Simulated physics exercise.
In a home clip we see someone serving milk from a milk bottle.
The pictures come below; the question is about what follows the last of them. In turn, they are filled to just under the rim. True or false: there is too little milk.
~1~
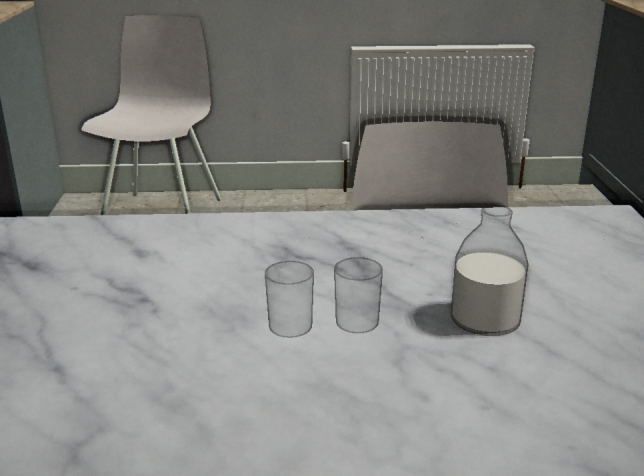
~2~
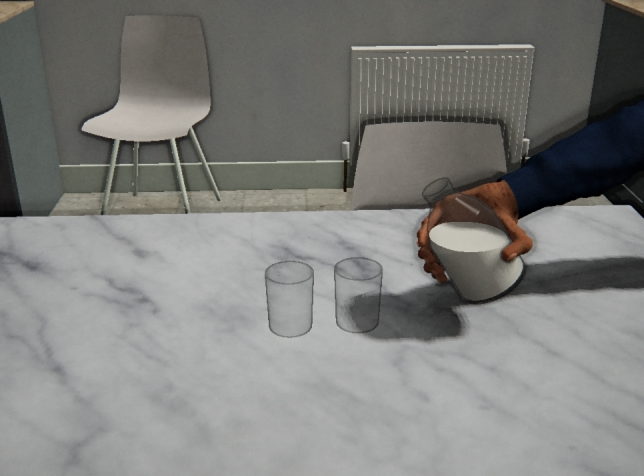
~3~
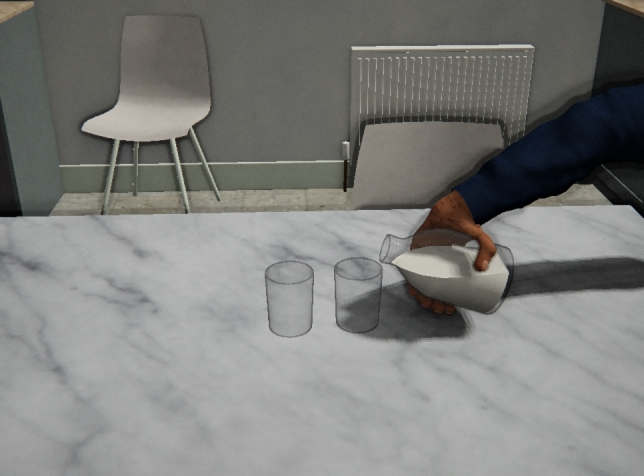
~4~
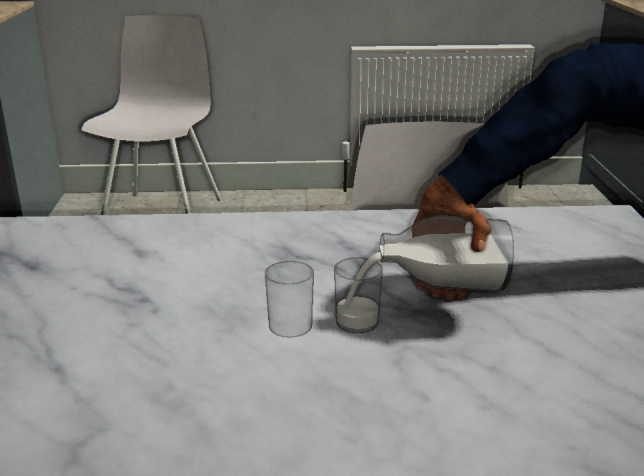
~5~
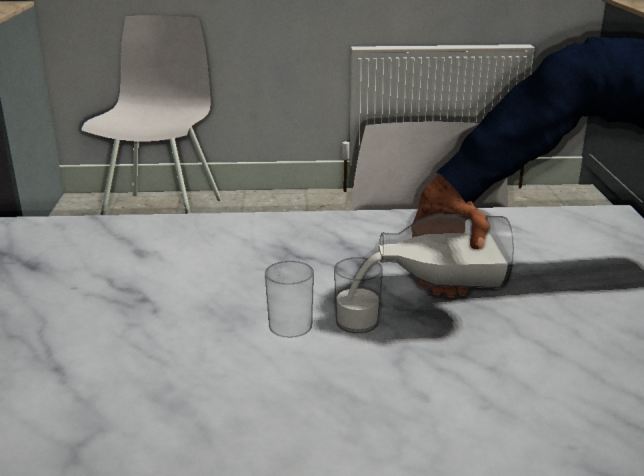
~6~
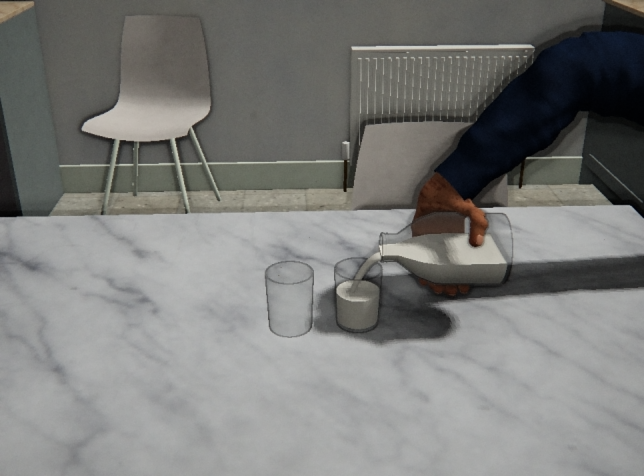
False.
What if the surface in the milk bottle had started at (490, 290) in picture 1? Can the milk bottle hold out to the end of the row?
Result for that case: Supply fails.
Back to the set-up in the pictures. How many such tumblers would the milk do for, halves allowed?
2.5, give or take.
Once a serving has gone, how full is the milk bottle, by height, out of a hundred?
Level: Near 30 per cent.
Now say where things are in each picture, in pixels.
Nothing is moving yet; milk bottle (491, 264) about half full; two tumblers, the last at (290, 297), in the first frame.
The milk bottle is picked up; milk bottle (464, 233) tipped 30° with all of its load; the first is empty, in the second frame.
The milk bottle leans over the first tumbler; milk bottle (439, 264) tipped 70° with all of its load; two tumblers, the last at (290, 297), in the third frame.
The milk is flowing; milk bottle (439, 251) tipped 85° with nearly all of its load; the first is about a quarter full, in the fourth frame.
The milk is flowing; milk bottle (440, 250) tipped 85° with nearly all of its load; two tumblers, the last at (290, 297), in the fifth frame.
The milk is flowing; milk bottle (440, 248) tipped 90° with about three quarters of its load; the first is about half full, in the sixth frame.
Next, the first is about three quarters full.
After that, the first is done and the milk bottle has about two thirds of its load.
Finally, both are full and about a quarter of the milk is over.
